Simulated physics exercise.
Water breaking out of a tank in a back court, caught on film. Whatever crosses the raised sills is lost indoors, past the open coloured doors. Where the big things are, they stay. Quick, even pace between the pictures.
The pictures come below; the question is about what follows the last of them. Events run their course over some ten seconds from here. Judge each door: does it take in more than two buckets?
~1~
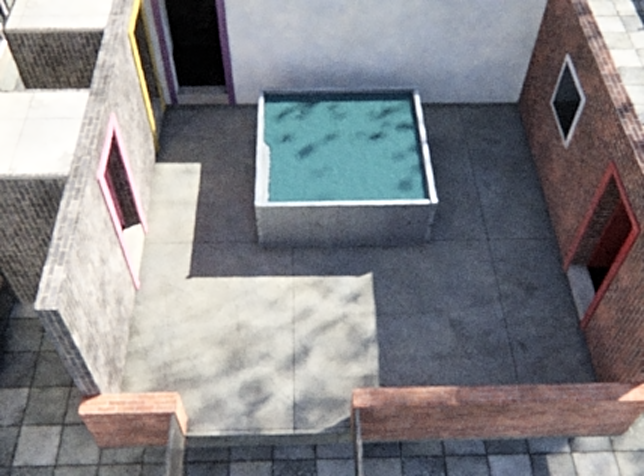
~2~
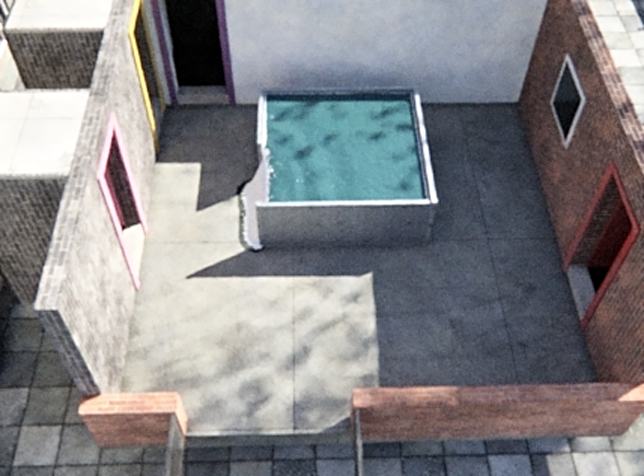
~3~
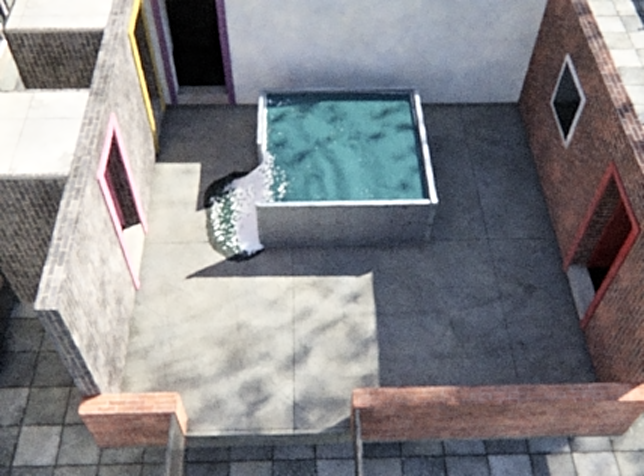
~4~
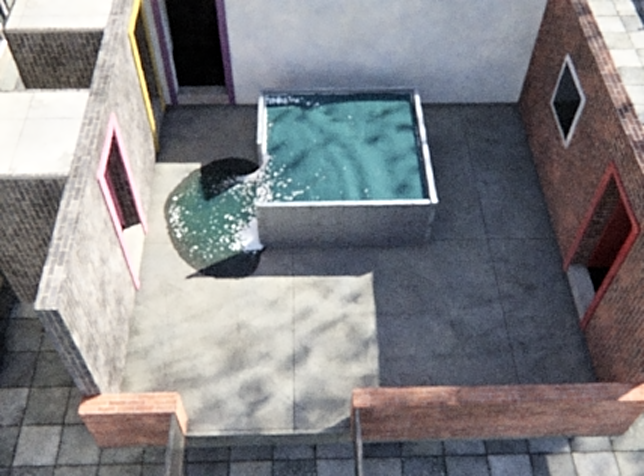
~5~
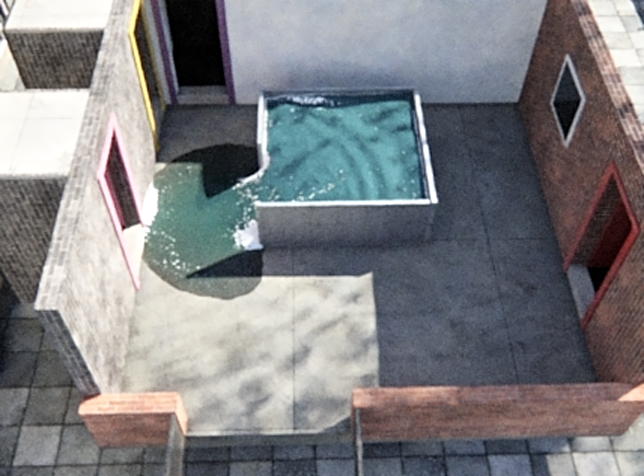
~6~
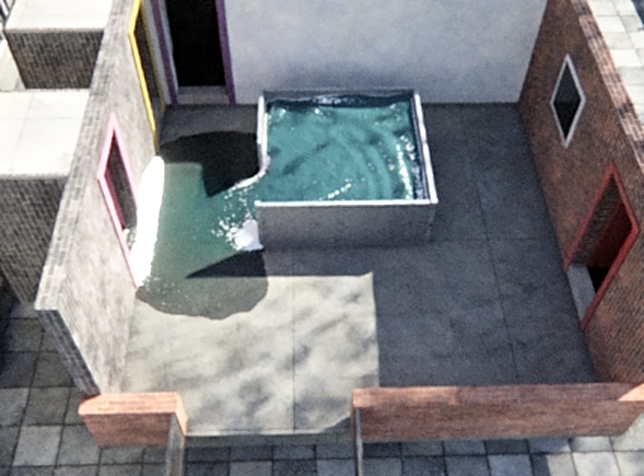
Result: Pink door: Over the line on that one, purple door: Over the line on that one, yellow door: Not over the line on that one, red door: Not over the line on that one.
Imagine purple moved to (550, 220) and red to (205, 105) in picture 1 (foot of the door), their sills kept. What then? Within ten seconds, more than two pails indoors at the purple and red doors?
Result - purple door remains within the limit; red door exceeds the limit.
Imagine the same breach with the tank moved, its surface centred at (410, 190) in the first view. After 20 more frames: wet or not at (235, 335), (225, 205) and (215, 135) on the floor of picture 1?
Check in sequence: Soaked through, soaked through, soaked through.
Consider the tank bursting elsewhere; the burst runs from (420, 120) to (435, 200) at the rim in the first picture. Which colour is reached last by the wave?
I'd name the pink one.
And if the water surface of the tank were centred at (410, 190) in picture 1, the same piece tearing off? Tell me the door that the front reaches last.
I say the red one.
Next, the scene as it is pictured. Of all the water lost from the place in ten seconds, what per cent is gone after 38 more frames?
About 70 per cent.
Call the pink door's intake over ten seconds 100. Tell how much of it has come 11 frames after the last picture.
I make it 70 per cent.
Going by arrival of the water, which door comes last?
It's the one in red.
A moment on, water covers 25 % of the floor; the pink door over two buckets in, the purple door wet at the sill, nothing in, the yellow door wet at the sill, nothing in, the red door not reached.
Next, water covers 35 % of the floor; the pink door far over two buckets in, the purple door over two buckets in, the yellow door wet at the sill, nothing in, the red door not reached.
Then, water covers 55 % of the floor; the pink door far over two buckets in, the purple door far over two buckets in, the yellow door under two buckets in, the red door not reached.
Later, water covers 85 % of the floor; the pink door far over two buckets in, the purple door far over two buckets in, the yellow door under two buckets in, the red door wet at the sill, nothing in.
In the end, water covers 95 % of the floor; the pink door far over two buckets in, the purple door far over two buckets in, the yellow door under two buckets in, the red door wet at the sill, nothing in.
